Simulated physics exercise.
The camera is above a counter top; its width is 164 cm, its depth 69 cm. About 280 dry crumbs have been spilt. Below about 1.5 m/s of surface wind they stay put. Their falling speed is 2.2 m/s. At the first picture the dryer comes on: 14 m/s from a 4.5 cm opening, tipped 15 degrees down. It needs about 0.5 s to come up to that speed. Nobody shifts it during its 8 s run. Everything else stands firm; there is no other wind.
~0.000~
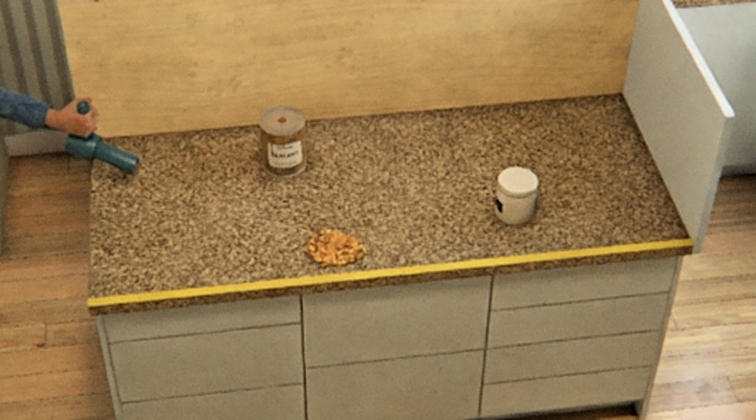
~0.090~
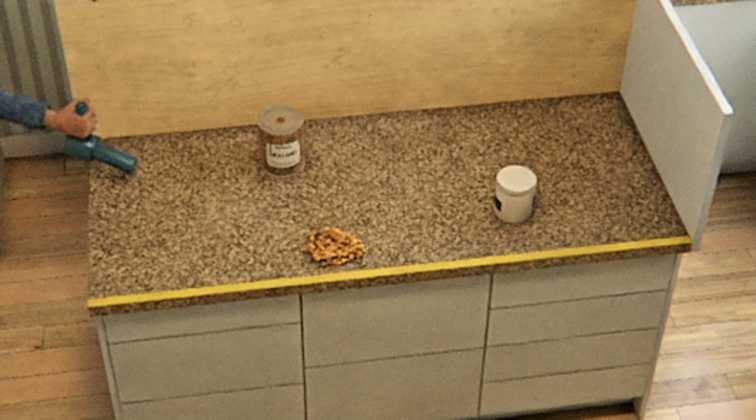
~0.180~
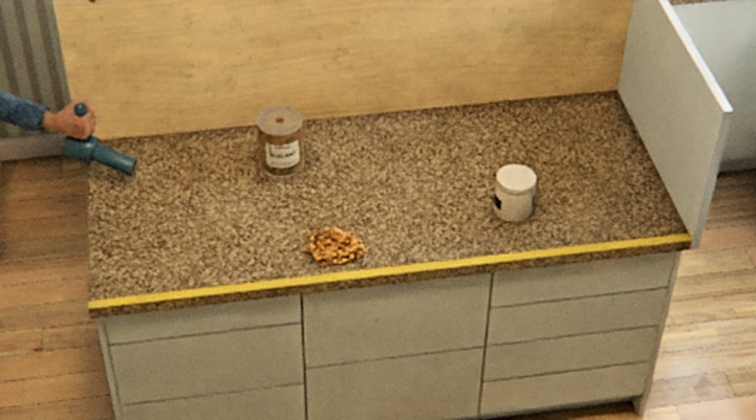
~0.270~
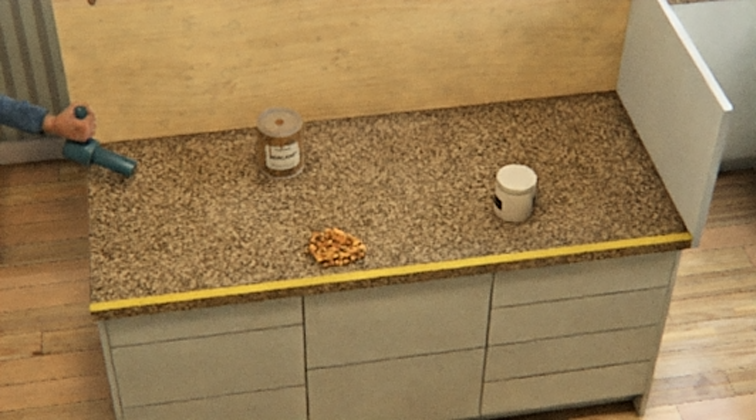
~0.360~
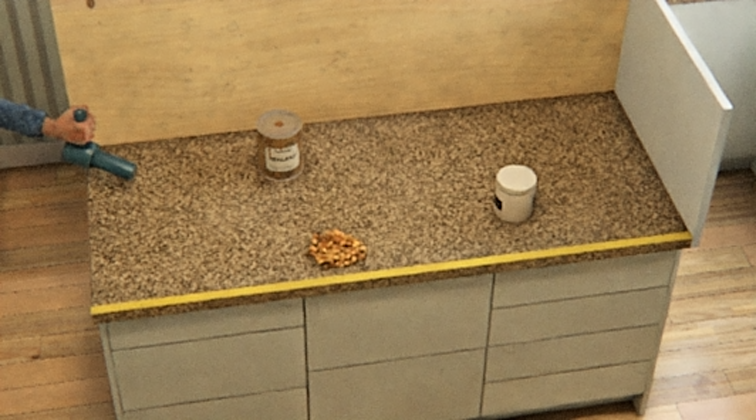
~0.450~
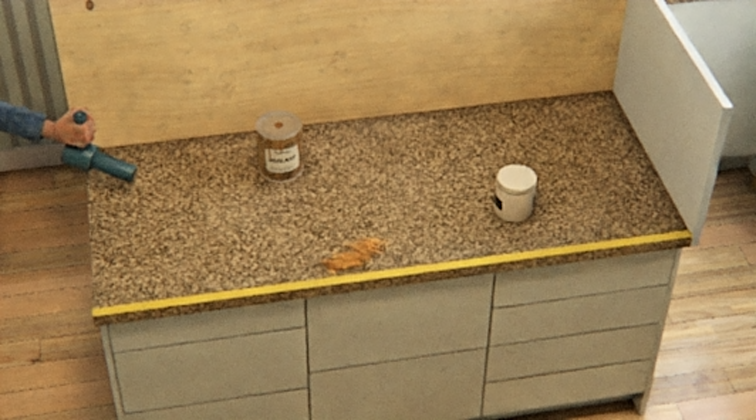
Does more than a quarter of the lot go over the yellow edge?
Answer: Yes.
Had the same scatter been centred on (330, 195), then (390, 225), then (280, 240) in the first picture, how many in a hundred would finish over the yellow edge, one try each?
In that order: 15 %, 90 %, 100 %.
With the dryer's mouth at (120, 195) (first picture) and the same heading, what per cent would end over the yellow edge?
It would be near 90 %.
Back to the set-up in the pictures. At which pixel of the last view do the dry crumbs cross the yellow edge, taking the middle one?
At about (413, 274).
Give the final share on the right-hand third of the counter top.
Some 0 per cent.
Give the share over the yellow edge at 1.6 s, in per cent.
About 100 %.
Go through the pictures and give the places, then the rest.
The middle of the dry crumbs is near (335, 249), none has stirred yet and the mouth of the dryer is at (136, 166), in the first frame.
The middle of the dry crumbs is near (334, 245), none has stirred yet and the yellow edge is centred on (399, 274), in the second frame.
The middle of the dry crumbs is near (335, 245), none has stirred yet, the top of a tin is at (280, 120) and the top of a jar is at (516, 177), in the third frame.
The middle of the dry crumbs is near (336, 246) and none has stirred yet, in the fourth frame.
The middle of the dry crumbs is near (336, 248) and none has stirred yet, in the fifth frame.
The middle of the dry crumbs is near (359, 255), the farthest in sight from the dryer is at (381, 248) and about 80 % have left their places, in the sixth frame.
After 1.6 s, 100 % are over the yellow edge; 100 % have settled or left.
After 2.6 s, 100 % are over the yellow edge; 100 % have settled or left.
After 4.4 s, 100 % are over the yellow edge; 100 % have settled or left.
After 8.0 s, at the end, 100 % are over the yellow edge.
